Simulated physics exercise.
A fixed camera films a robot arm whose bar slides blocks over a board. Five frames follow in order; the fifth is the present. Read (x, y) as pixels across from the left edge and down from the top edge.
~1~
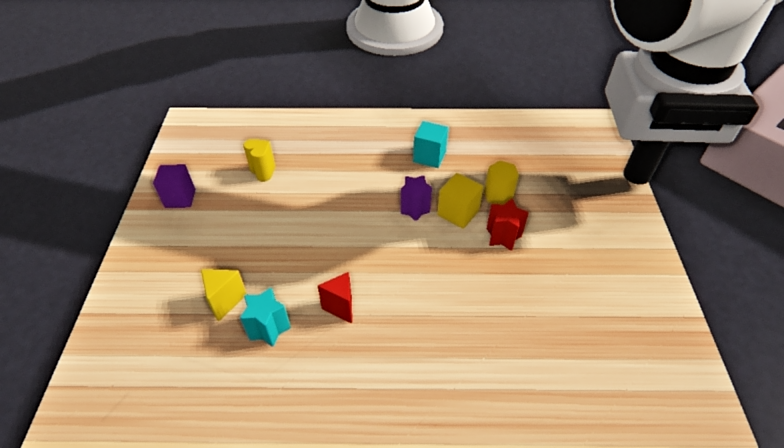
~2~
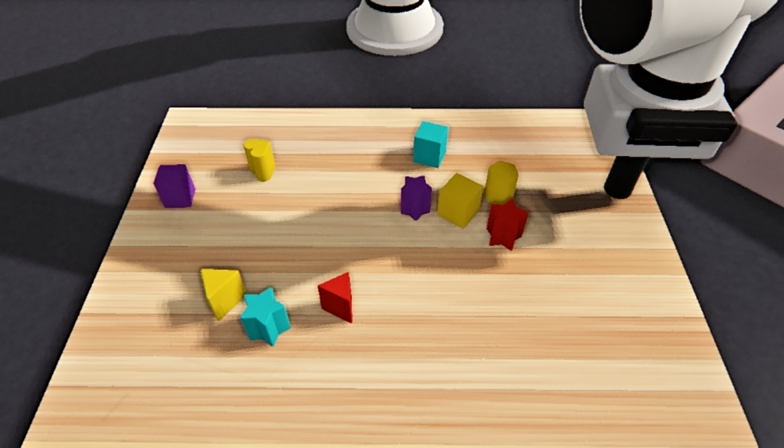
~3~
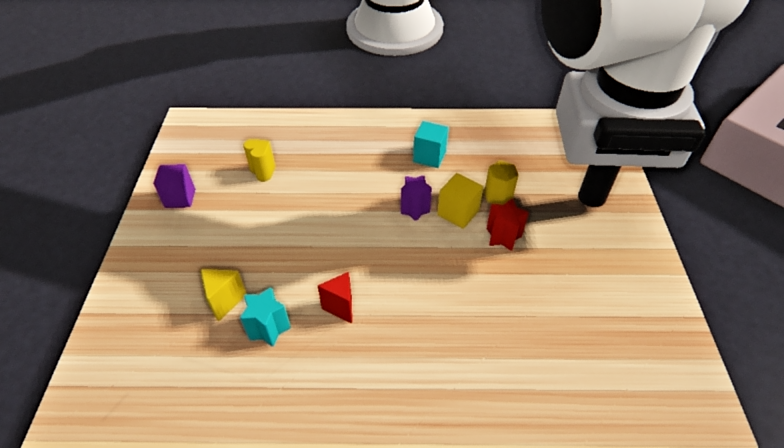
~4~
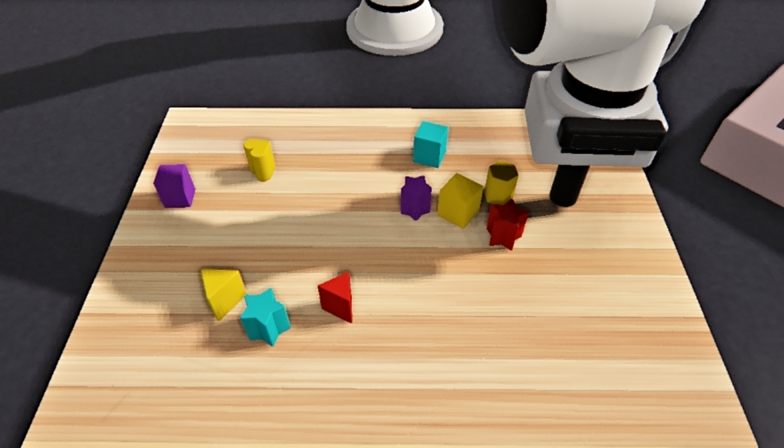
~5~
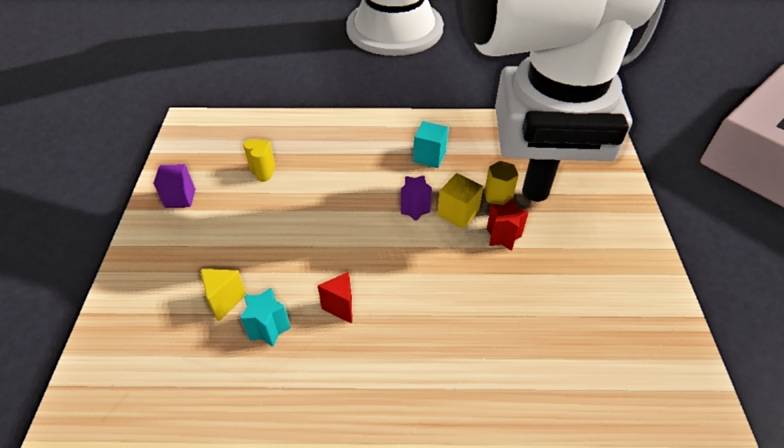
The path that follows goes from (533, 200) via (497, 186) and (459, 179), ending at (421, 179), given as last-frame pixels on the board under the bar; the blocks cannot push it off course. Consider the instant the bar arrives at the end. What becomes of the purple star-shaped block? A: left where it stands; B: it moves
The correct letter is B.
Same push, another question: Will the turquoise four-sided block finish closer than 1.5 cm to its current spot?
Yes, I think so.
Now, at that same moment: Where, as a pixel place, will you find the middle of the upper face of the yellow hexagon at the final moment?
It ends at (423, 173).
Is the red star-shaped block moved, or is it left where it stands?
That block remains where it is.
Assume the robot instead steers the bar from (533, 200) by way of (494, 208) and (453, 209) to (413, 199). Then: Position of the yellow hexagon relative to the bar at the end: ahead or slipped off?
I predict the bar has moved past it.
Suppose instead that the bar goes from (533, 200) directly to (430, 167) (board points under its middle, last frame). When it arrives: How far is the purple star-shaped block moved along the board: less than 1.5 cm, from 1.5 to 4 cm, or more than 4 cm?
Moves under 1.5 cm.
On the path given first. One third of the way, bar (498, 178); yellow hexagon (476, 167), turned 25° anticlockwise.
Two thirds of the way, bar (459, 171); yellow four-sided block (455, 191), turned 30° anticlockwise; yellow hexagon (443, 168), turned 70° anticlockwise.
At the end, bar (421, 171); purple star-shaped block (411, 192); turquoise four-sided block in place; yellow four-sided block (454, 192), turned 35° anticlockwise; yellow hexagon (423, 173), turned 145° anticlockwise; red star-shaped block in place.
